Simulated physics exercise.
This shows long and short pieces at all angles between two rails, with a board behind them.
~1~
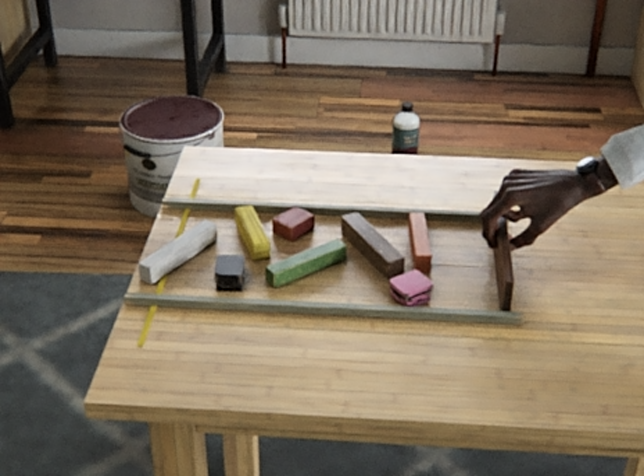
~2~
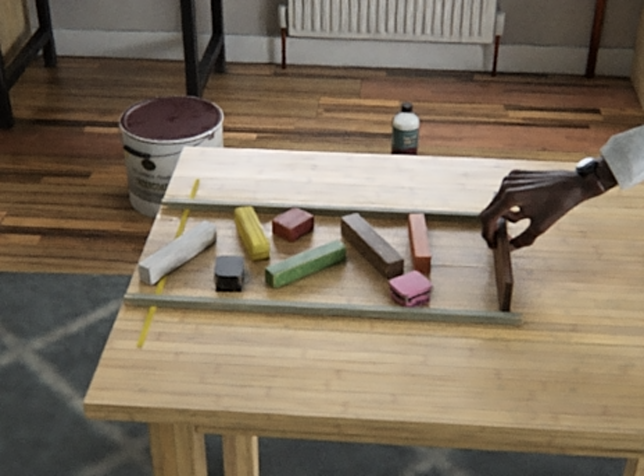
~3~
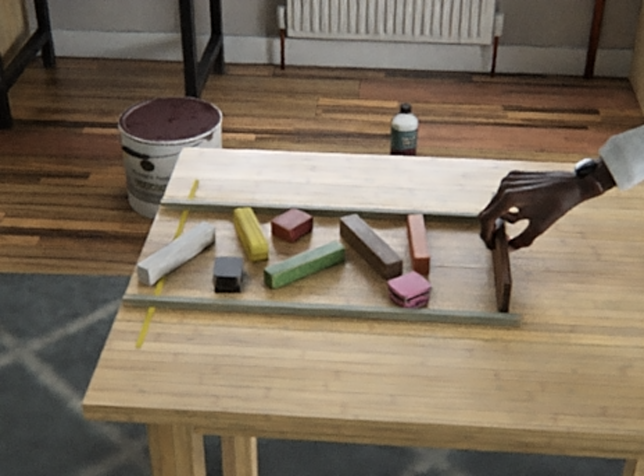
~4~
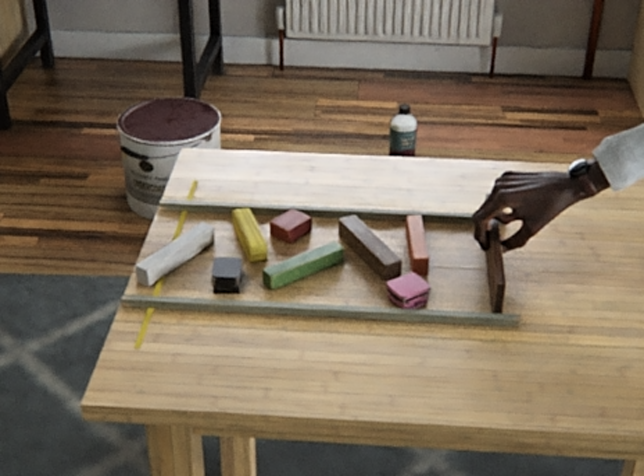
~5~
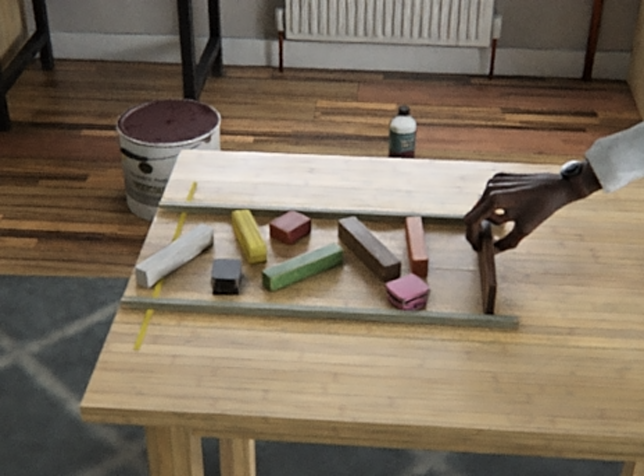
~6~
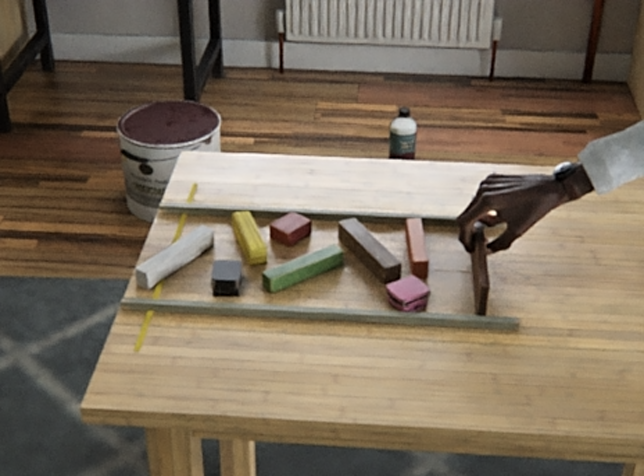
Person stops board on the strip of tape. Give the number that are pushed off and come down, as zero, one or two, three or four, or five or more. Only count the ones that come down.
After the push, at least five have dropped.
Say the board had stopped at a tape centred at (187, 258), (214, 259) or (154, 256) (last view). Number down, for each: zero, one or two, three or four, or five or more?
Going tape by tape, I get three or four, then one or two, then five or more.
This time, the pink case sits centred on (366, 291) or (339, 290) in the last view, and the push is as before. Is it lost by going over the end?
Taken in order, it keeps its place and then keeps its place.
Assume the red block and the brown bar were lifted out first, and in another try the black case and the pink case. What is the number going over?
4, then 4.
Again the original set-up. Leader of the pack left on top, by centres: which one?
Brown bar.
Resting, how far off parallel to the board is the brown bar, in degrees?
Out of line by around 0°.
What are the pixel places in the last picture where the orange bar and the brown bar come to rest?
Close to (167, 235); the other close to (147, 241).
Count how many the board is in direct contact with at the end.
The count comes out at 2.
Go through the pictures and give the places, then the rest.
In the first picture, white bar (179, 251); black case (230, 274); yellow stick (252, 232); board (502, 250); tape (173, 252).
In the second picture, black case (230, 274); green bar (306, 264).
In the third picture, yellow stick (251, 234); brown bar (370, 246).
In the fourth picture, white bar (176, 253); pink case (408, 292).
In the fifth picture, black case (227, 277); red block (290, 228).
In the sixth picture, white bar (176, 256); black case (227, 279); yellow stick (249, 238); board (479, 254); tape (170, 257).
Soon after, none off yet; white bar at rest near (176, 256); black case at rest near (227, 279); yellow stick at rest near (249, 238).
After that, none off yet; white bar displaced a little near (158, 258); black case displaced about its own width near (191, 277); yellow stick displaced about its own width near (198, 238).
In the end, the number that fall off is five or more; gone, green bar, red block, yellow stick, black case and white bar.
